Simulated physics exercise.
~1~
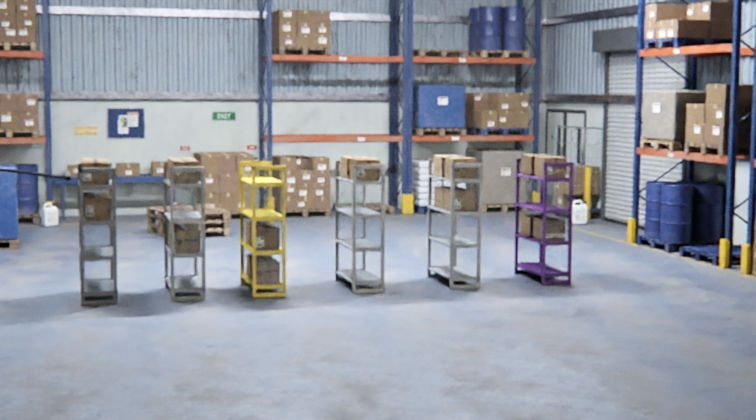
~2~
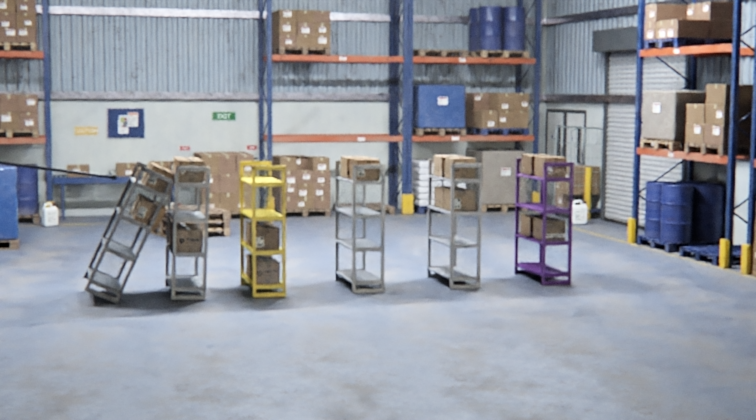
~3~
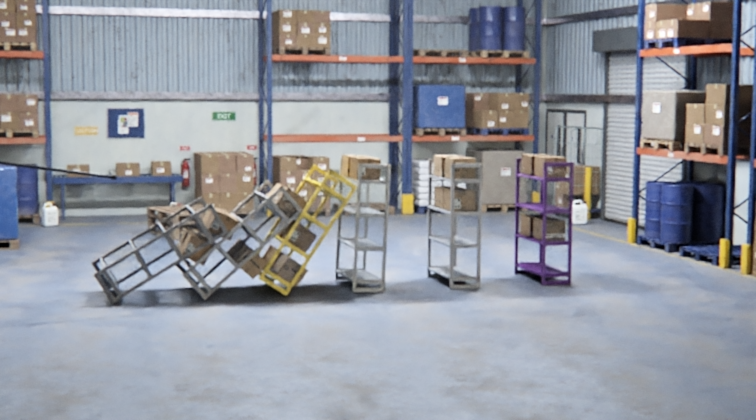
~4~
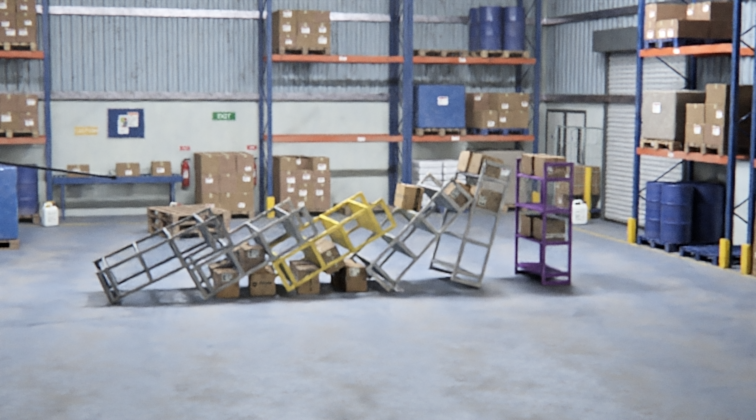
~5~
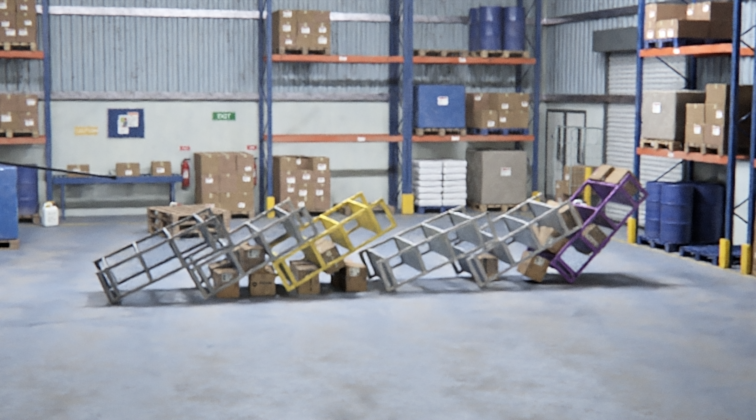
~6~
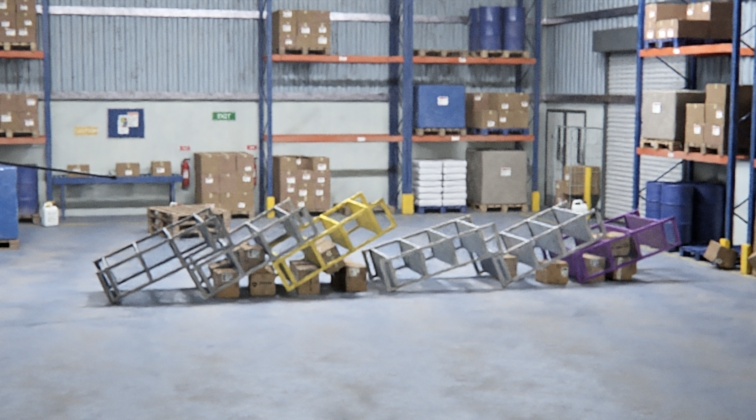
A row of six loaded shelving units toppled one after another across a warehouse floor after a dark pole pushed the leftmost one over, spilling cartons, until the yellow one and finally the purple one at the right end lay slumped with the rest.
